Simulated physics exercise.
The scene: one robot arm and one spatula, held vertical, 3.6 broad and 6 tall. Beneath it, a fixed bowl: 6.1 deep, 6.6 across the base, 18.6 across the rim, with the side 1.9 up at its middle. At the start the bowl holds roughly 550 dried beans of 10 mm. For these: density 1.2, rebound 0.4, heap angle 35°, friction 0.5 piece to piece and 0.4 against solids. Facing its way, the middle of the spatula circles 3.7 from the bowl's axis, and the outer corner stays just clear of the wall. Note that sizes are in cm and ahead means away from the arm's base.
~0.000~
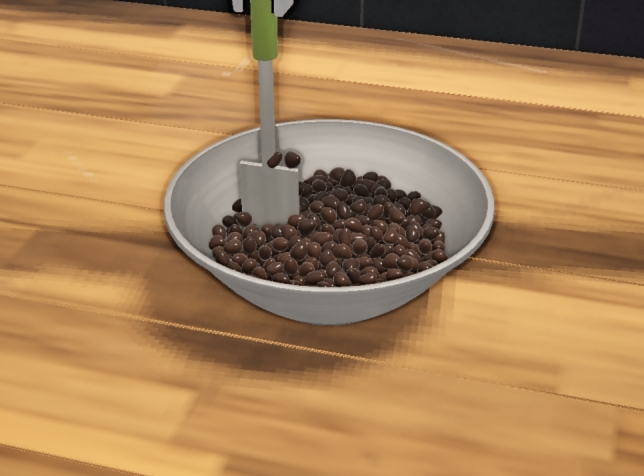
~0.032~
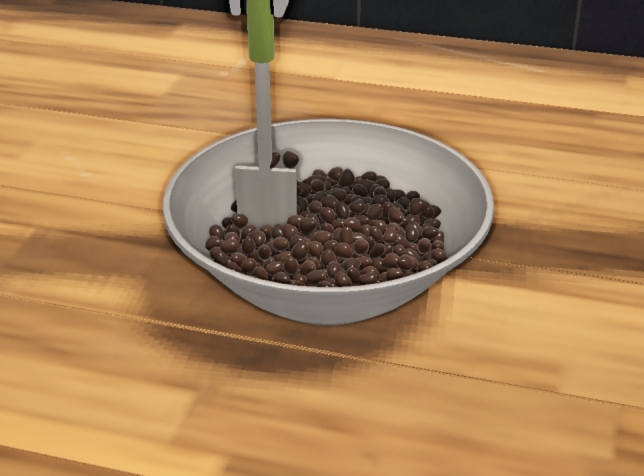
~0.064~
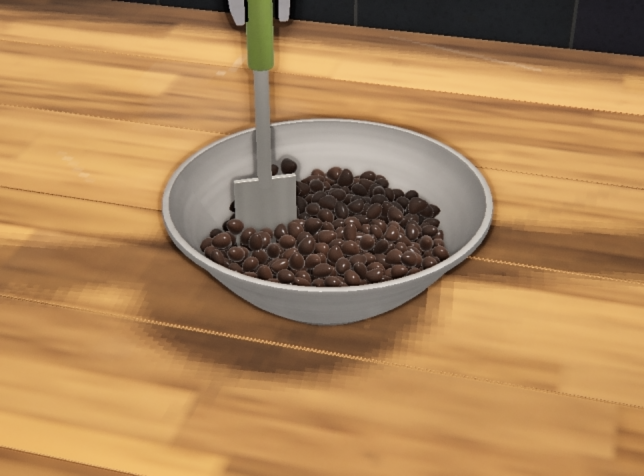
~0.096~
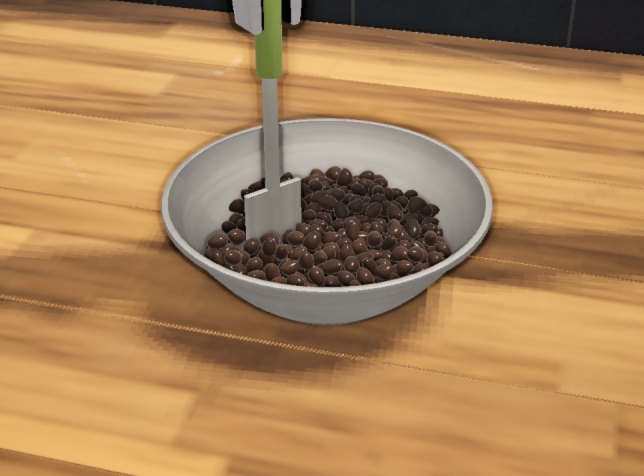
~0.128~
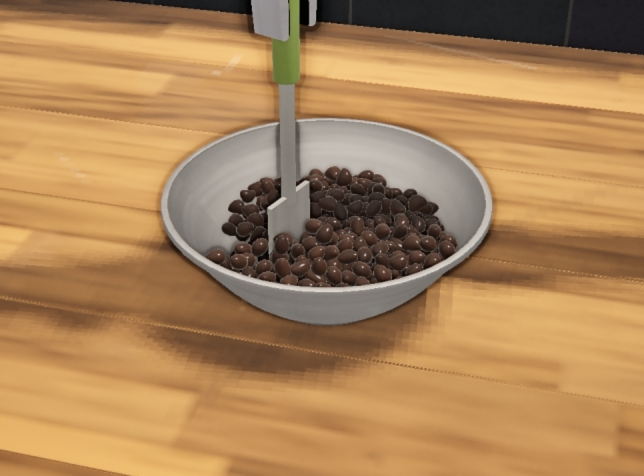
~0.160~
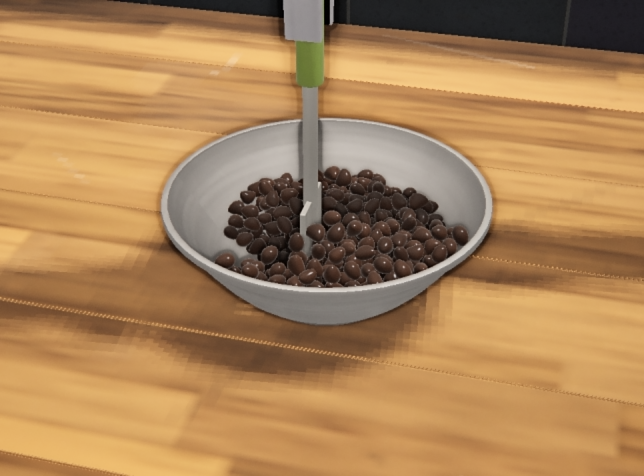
A pale grey bowl heaped with dark brown beans sits on a light, striped wooden counter, seen from above at an angle, with dark tiles behind. A grey spatula with a green handle stands upright in the bowl's left side, gripped from above by a grey and black gripper. The spatula edges left, then sweeps rightward through the beans, turning edge-on and nudging them along.
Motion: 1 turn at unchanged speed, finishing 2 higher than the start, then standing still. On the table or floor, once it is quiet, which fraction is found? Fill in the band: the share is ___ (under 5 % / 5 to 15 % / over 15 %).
The share is 5 to 15 %.
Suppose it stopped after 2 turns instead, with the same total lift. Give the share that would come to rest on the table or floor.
Estimate: About 10 percent.
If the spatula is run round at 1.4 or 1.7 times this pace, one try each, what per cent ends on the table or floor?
Estimates in order: Some 20 % and some 25 %.
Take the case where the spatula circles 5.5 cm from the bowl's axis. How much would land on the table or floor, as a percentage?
Roughly 5 percent, I'd expect.
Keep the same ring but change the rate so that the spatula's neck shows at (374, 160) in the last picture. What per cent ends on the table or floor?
I'd say near 25 per cent.
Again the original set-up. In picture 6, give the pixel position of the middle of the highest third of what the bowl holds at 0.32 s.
Somewhere around (420, 189) in the last view.
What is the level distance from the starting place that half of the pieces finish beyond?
Some 5 centimetres or so.
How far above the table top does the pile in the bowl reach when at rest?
6.5 cm or so.
After 0.32 s, 193° round, highest piece 9 above the table; 535 in the bowl, 3 on the table or floor, 13 in flight or on the tool.
After 0.48 s, 296° round, highest piece 8 above the table; 515 in the bowl, 26 on the table or floor, 10 in flight or on the tool.
After 0.76 s, 0° round, highest piece 6 above the table; 509 in the bowl, 42 on the table or floor.
After 1.46 s, 0° round, highest piece 6 above the table; 509 in the bowl, 42 on the table or floor.
At rest, 509 in the bowl, 42 on the table or floor. That is 8 % on the table or floor.
